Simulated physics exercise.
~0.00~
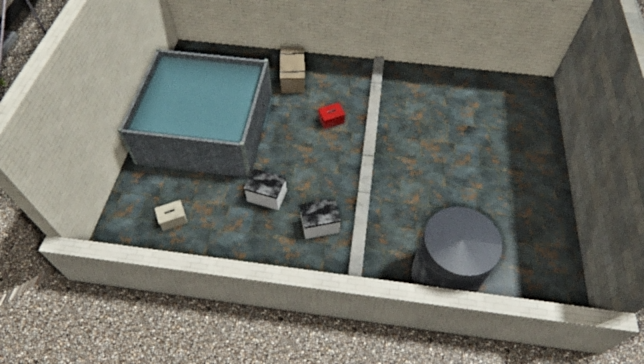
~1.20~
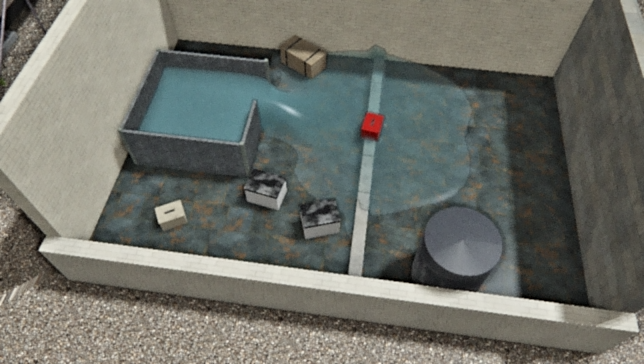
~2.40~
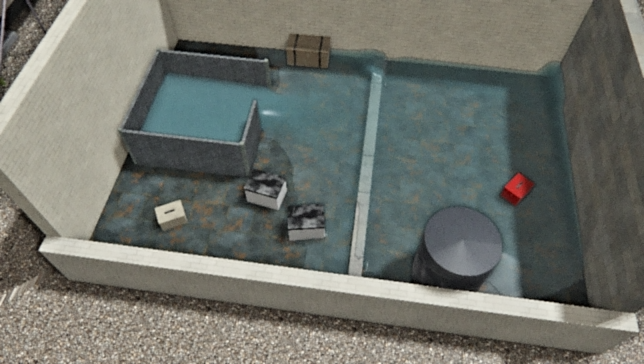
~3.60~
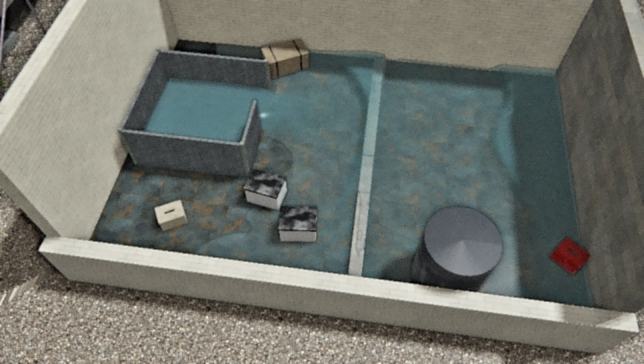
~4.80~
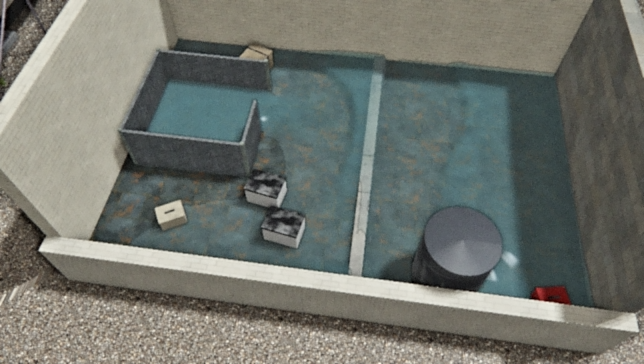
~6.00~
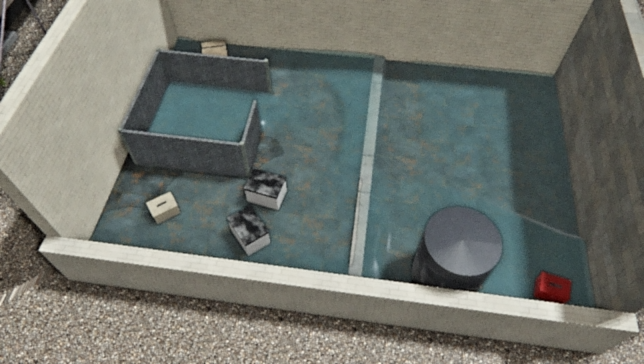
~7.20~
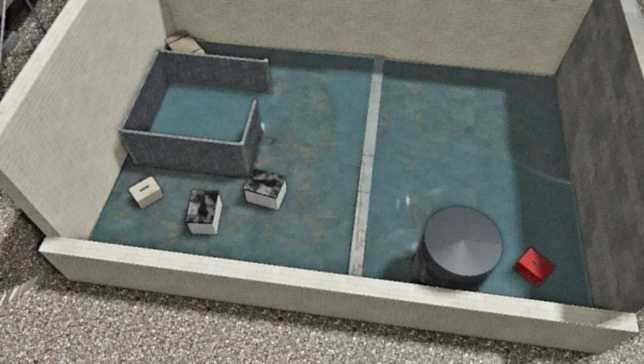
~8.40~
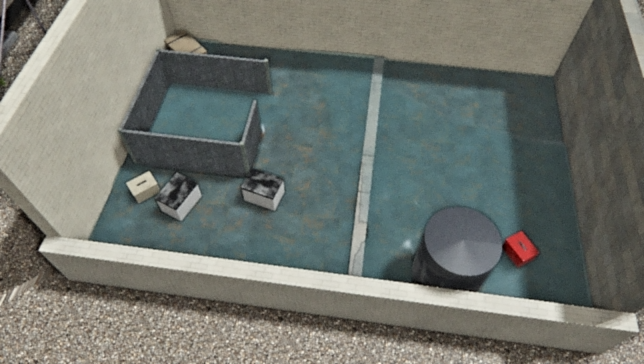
Water bursts from the tank and carries a red box over the kerb, leaving it afloat.
